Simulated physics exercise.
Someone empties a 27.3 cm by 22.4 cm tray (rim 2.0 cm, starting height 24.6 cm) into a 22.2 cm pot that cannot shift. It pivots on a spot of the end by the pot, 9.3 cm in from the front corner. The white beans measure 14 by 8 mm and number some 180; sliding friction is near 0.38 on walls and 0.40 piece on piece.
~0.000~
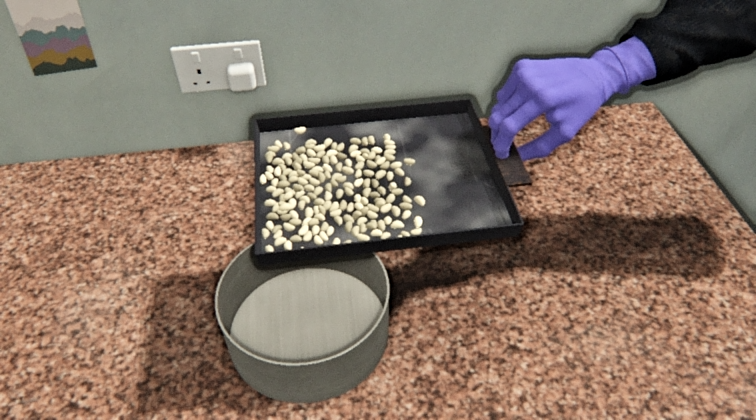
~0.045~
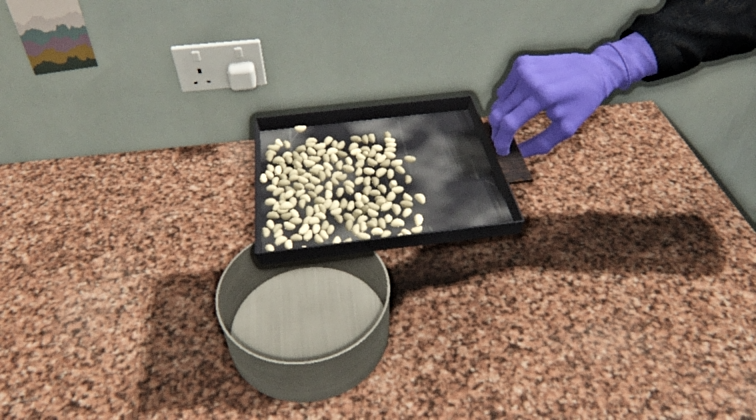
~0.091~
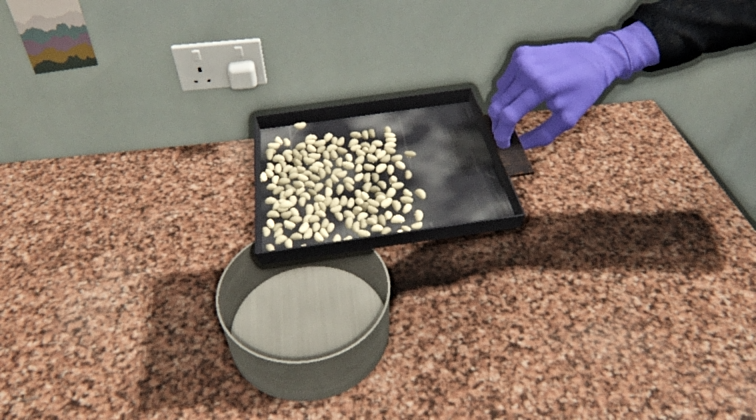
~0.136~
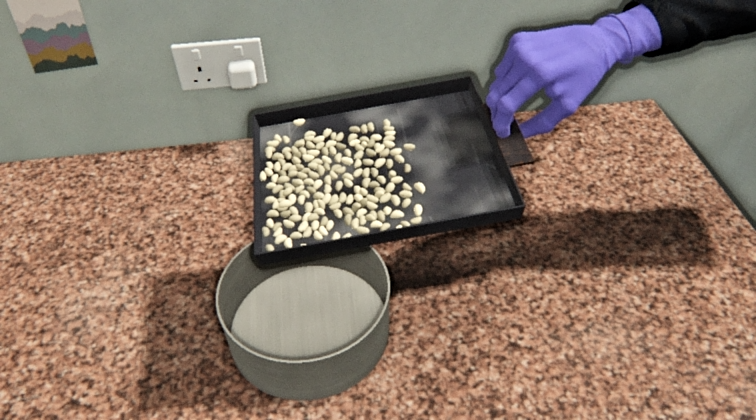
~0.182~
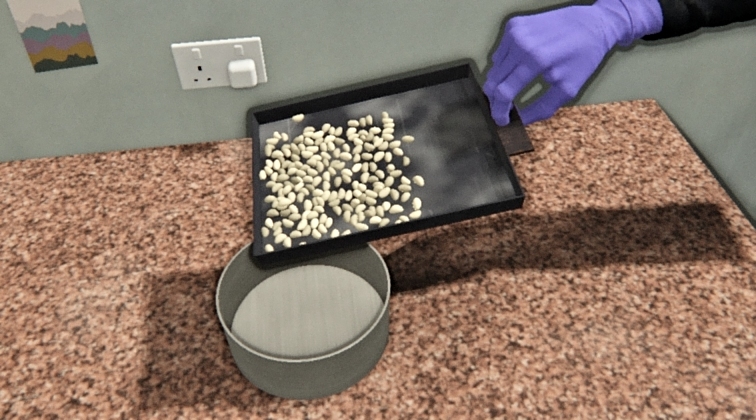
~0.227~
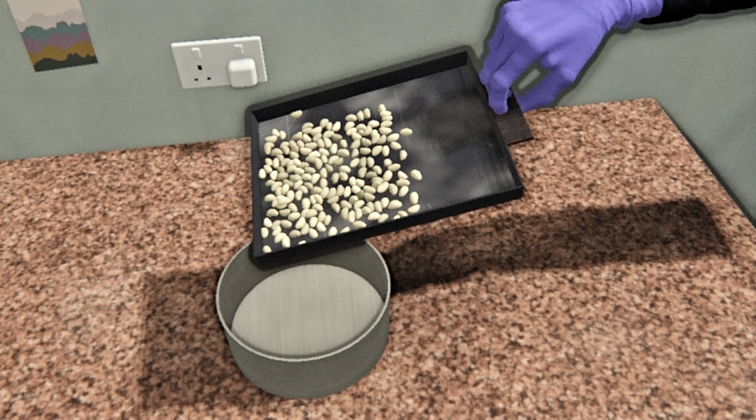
A black tray of white beans sits nearly level above a round grey pot on a speckled counter, a purple-gloved hand at its right end. The hand lifts that end, slowly and then a little faster, and the tray tilts modestly down to the left while the beans barely shift.
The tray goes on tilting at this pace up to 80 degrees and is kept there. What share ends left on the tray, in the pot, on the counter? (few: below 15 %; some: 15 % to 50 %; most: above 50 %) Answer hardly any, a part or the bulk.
Left on the tray: A part; in the pot: A part; on the counter: A part.
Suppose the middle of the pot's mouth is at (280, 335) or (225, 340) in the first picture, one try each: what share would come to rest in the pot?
Some 65 and 70 per cent.
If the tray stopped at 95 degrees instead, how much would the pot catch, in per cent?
In that case some 55 per cent.
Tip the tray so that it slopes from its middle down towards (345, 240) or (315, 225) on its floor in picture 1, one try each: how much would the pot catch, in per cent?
Some 80 and 60 per cent.
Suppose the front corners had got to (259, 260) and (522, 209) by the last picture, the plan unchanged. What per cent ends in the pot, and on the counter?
Pot 75, counter 15.
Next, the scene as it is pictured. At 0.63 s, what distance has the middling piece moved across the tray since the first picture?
Some 3 cm.
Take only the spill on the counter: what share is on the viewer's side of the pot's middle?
Roughly 90 per cent.
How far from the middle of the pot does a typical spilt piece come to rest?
Some 24 cm.
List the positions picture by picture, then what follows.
The first picture shows tray tilt 0 degrees, front corners at (258, 252) and (521, 222); middle of the pieces at (328, 188); pot at (303, 289).
The second picture shows tray tilt 1 degrees, front corners at (258, 251) and (521, 219); middle of the pieces at (328, 186).
The third picture shows tray tilt 3 degrees, front corners at (258, 251) and (522, 213); middle of the pieces at (328, 184).
The fourth picture shows tray tilt 6 degrees, front corners at (257, 252) and (522, 204), lowest corner left front; middle of the pieces at (327, 180).
The fifth picture shows tray tilt 10 degrees, front corners at (257, 253) and (522, 194), lowest corner left front; middle of the pieces at (326, 177).
The sixth picture shows tray tilt 13 degrees, front corners at (256, 254) and (520, 185), lowest corner left front; middle of the pieces at (329, 169); pot at (304, 285). Its pace works out near 80 degrees a second.
Then, at 0.63 s, tilt 46 degrees; the tray holds 100 %, the pot 0 %.
After 0.90 s, tilt 67 degrees; the tray holds 100 %, the pot 0 %.
After 1.27 s, tilt 80 degrees; the tray holds 65 %, the pot 0 %.
At rest (3.2 s), tray 25 %, pot 40 %, counter 35 %.
